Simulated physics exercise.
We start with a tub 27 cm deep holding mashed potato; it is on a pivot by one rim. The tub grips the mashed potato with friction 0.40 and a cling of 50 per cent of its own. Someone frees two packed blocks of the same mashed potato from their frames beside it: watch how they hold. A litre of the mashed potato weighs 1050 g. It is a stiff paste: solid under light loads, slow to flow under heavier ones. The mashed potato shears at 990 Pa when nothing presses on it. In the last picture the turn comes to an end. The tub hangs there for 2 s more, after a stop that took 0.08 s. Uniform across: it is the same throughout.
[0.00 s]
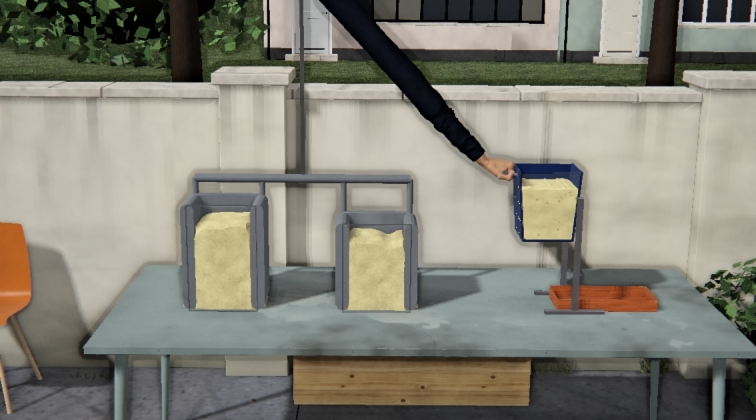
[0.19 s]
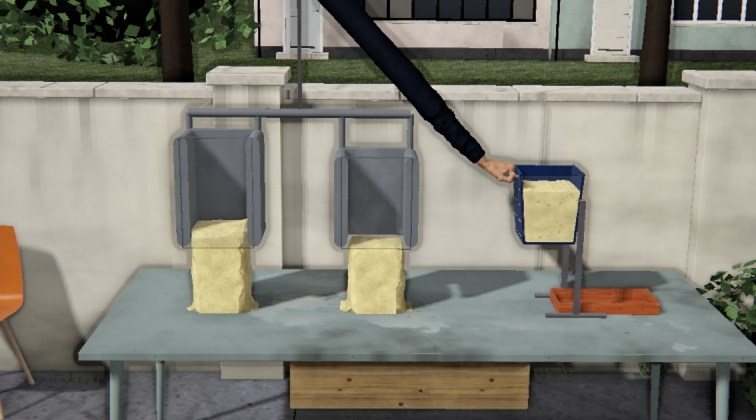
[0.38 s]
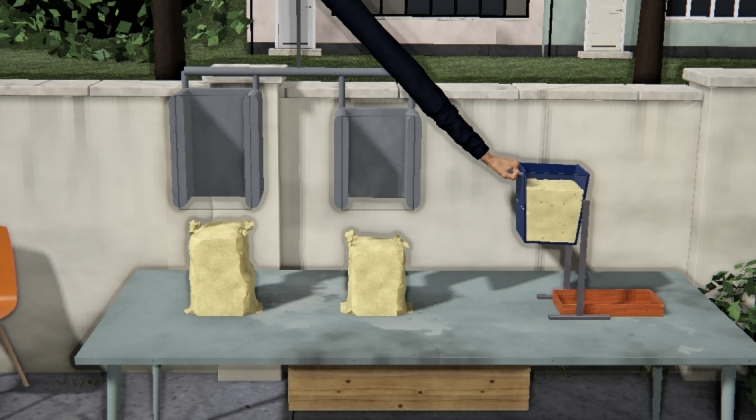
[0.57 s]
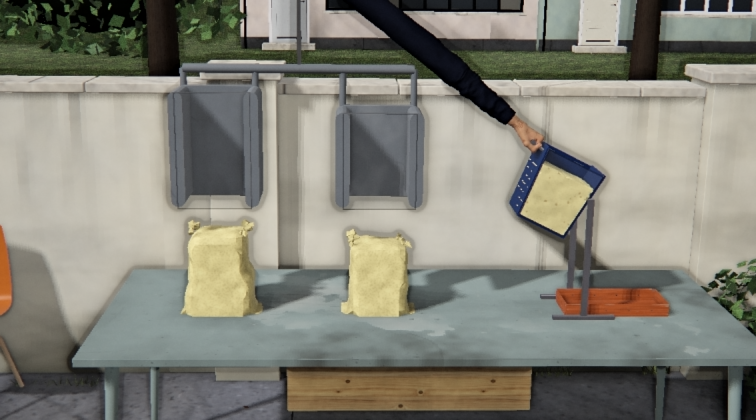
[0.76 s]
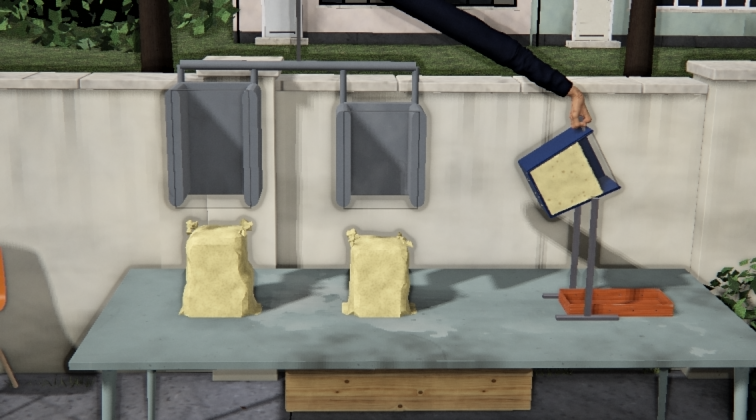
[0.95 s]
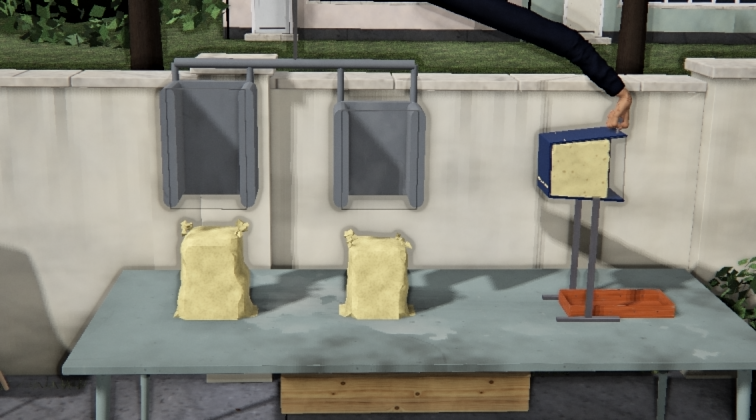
A gray double frame lifts off two pale yellow blocks on a table, the taller left one sagging slightly; then a dark-sleeved hand turns a blue tub of the same material clockwise onto its side above an orange tray.
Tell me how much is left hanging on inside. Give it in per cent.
Roughly 100 % is left.
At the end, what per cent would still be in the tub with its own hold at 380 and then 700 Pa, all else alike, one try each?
About 65 % first, about 100 % second.
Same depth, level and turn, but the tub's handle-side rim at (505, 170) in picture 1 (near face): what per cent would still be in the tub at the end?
It would be near 100 %.
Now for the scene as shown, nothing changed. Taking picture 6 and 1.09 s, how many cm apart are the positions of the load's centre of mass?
I'd put the distance at about 0 centimetres.
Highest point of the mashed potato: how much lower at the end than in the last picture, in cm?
About 0 cm.
After 1.09 s, the tub is at 88 degrees and holds 100 %.
After 1.26 s, the tub is at 88 degrees and holds 100 %.
After 1.43 s, the tub is at 88 degrees and holds 100 %.
After 1.60 s, the tub is at 88 degrees and holds 100 %.
After 2.95 s, the tub is at 88 degrees and holds 100 %.
